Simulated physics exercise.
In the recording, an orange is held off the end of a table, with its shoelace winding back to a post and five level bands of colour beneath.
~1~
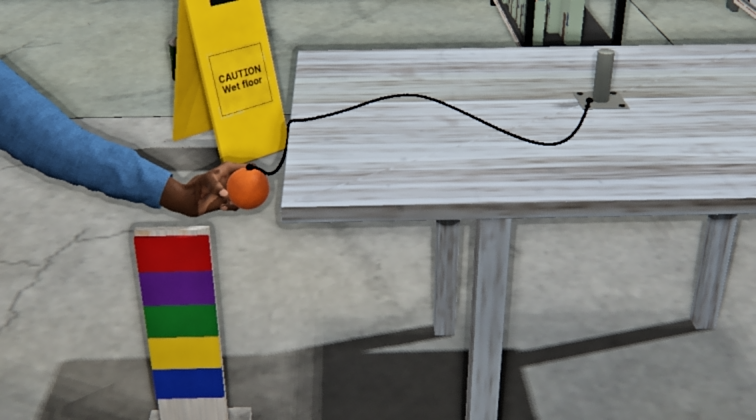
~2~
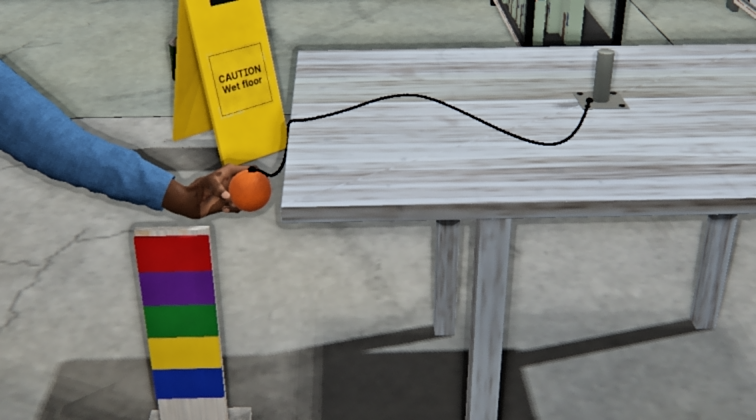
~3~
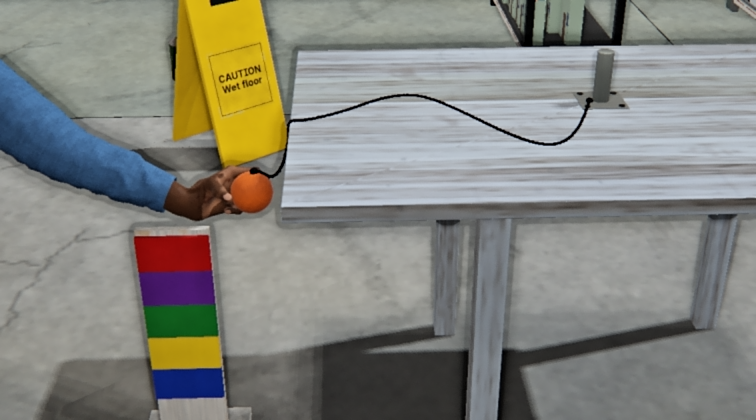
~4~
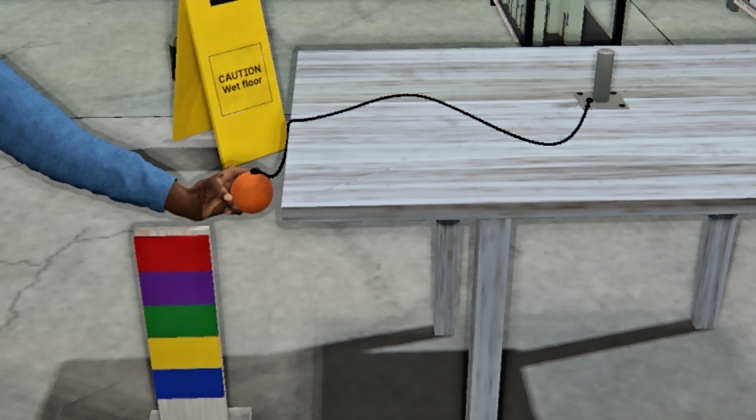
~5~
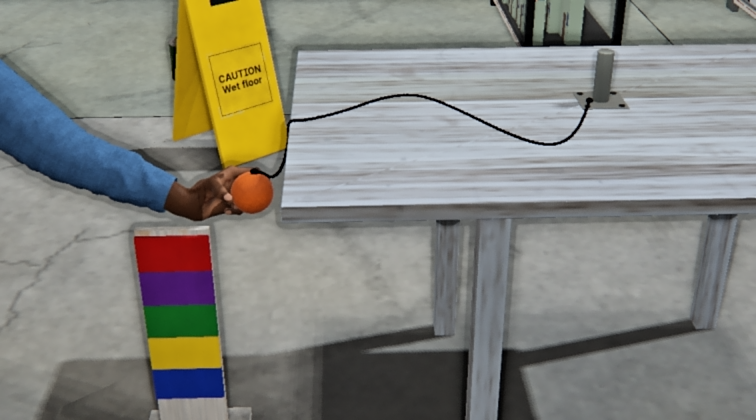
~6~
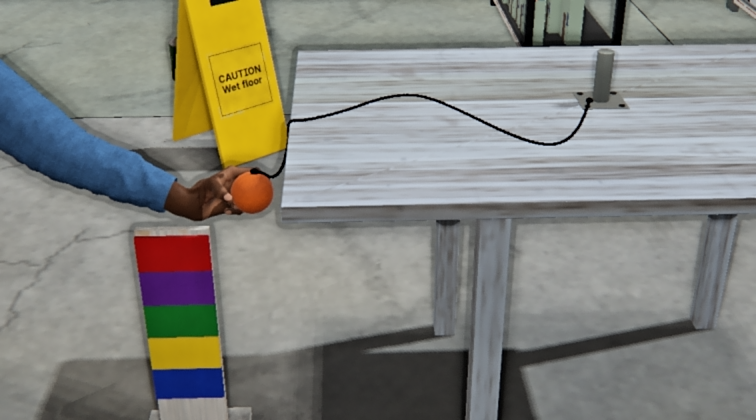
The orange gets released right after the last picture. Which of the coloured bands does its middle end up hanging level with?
It ends up level with the yellow band.
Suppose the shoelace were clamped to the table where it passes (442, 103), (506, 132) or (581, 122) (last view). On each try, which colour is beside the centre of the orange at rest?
Red, purple, green.
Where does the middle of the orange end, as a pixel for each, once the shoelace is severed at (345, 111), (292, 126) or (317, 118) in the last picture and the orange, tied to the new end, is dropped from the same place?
Taking the tries in order gives (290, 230), (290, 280) and (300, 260).
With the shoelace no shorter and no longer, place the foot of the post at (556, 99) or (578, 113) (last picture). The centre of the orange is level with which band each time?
Try one - blue; try two - blue.
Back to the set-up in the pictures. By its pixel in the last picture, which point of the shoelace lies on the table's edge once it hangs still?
Answer: The point at (411, 95).
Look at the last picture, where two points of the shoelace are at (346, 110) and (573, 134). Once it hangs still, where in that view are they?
In that view they sit near (291, 207) and near (504, 108).
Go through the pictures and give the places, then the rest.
The first frame shows orange (248, 188); red (173, 255); purple (177, 290); green (181, 322); yellow (185, 354); blue (189, 384).
The second frame shows orange (250, 191); shoelace through (583, 119) (534, 142) (464, 113) (386, 98) (312, 119).
The third frame shows orange (252, 192).
The fourth frame shows orange (252, 192); shoelace through (583, 119) (534, 142) (464, 113) (386, 98) (312, 119).
The fifth frame shows orange (252, 192).
The sixth frame shows orange (252, 192); shoelace through (583, 119) (534, 142) (464, 113) (386, 98) (312, 119).
Soon after, orange near (303, 315); level with green.
After that, orange near (300, 342); level with yellow.
In the end, orange near (301, 344); level with yellow. Its middle rests at the yellow band.
